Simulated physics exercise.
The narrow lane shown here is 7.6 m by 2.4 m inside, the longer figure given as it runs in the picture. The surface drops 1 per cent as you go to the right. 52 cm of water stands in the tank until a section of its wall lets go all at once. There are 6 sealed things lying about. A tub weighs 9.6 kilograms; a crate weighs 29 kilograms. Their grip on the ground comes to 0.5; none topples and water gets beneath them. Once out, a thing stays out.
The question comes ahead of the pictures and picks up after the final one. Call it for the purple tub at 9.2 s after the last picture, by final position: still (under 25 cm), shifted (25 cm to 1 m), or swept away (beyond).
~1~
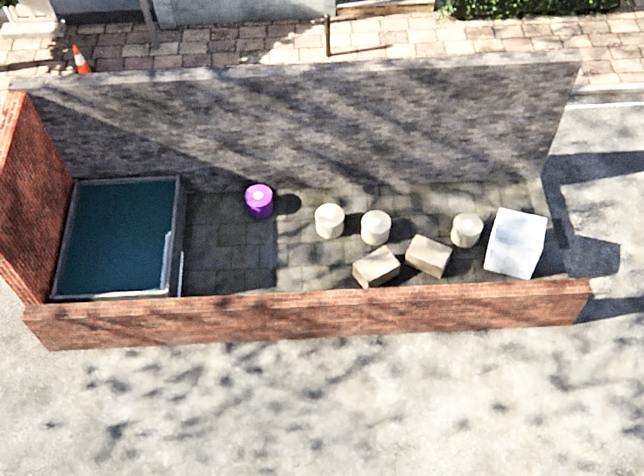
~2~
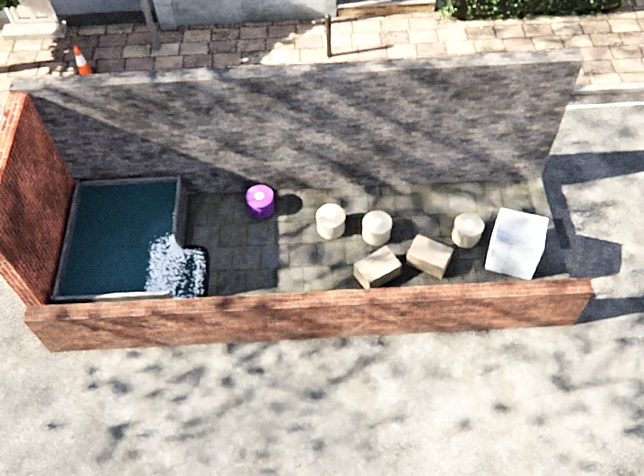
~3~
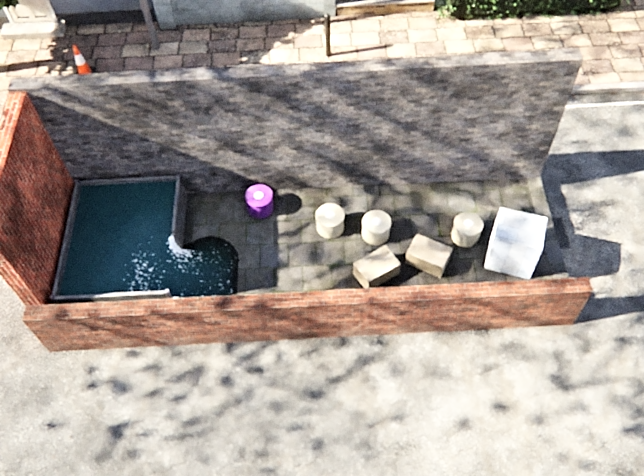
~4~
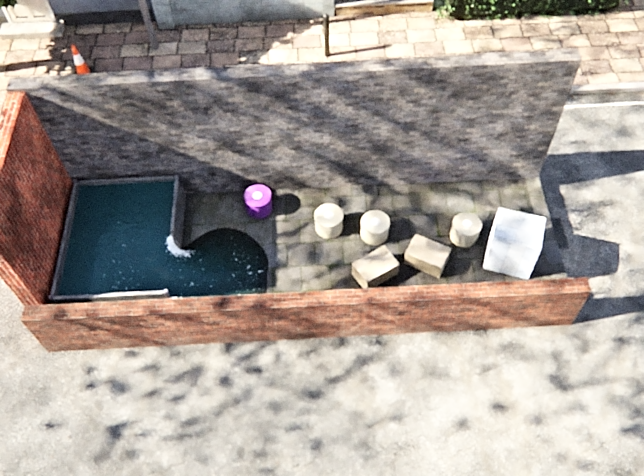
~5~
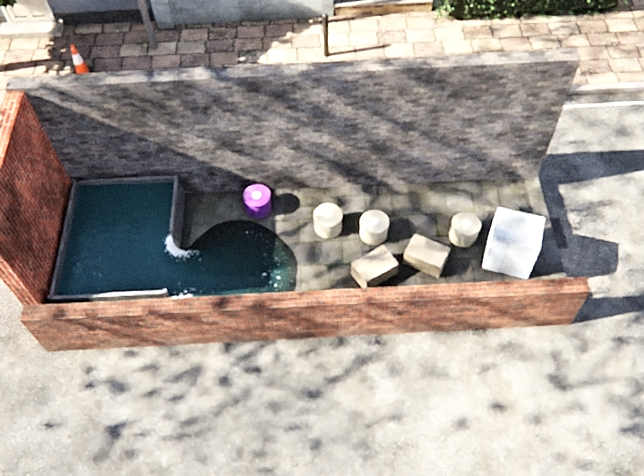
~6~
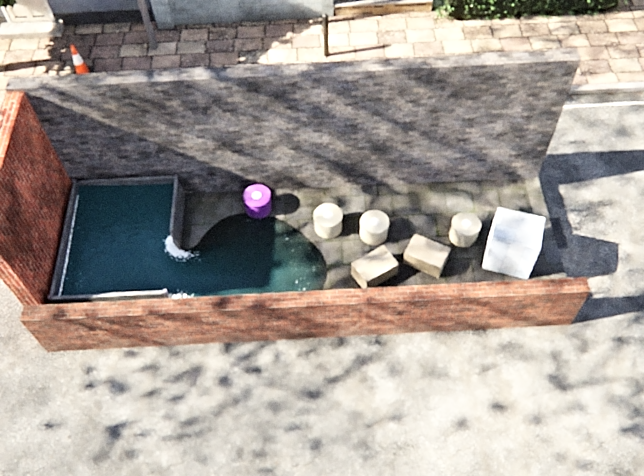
Still.
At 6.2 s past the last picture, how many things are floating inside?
Count at that moment: 0.
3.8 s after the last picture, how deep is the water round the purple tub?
2 cm, roughly.
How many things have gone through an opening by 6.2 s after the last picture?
4.
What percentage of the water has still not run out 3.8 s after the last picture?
Remaining: Approx. 84 per cent.
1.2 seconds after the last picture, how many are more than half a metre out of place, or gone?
Count then: 2.
Then, 1.2 s after the last picture the purple tub is near (256, 196), 0.0 m from its start, aground; 0 of 6 are out; 0 afloat.
Then, 3.8 s after the last picture the purple tub is near (256, 196), 0.0 m from its start, aground; 3 of 6 are out; 1 afloat.
Then, 6.2 s after the last picture the purple tub is near (256, 196), 0.0 m from its start, aground; 4 of 6 are out; 0 afloat.
Then, 9.2 s after the last picture the purple tub is near (256, 196), 0.0 m from its start, aground; 4 of 6 are out; 0 afloat.
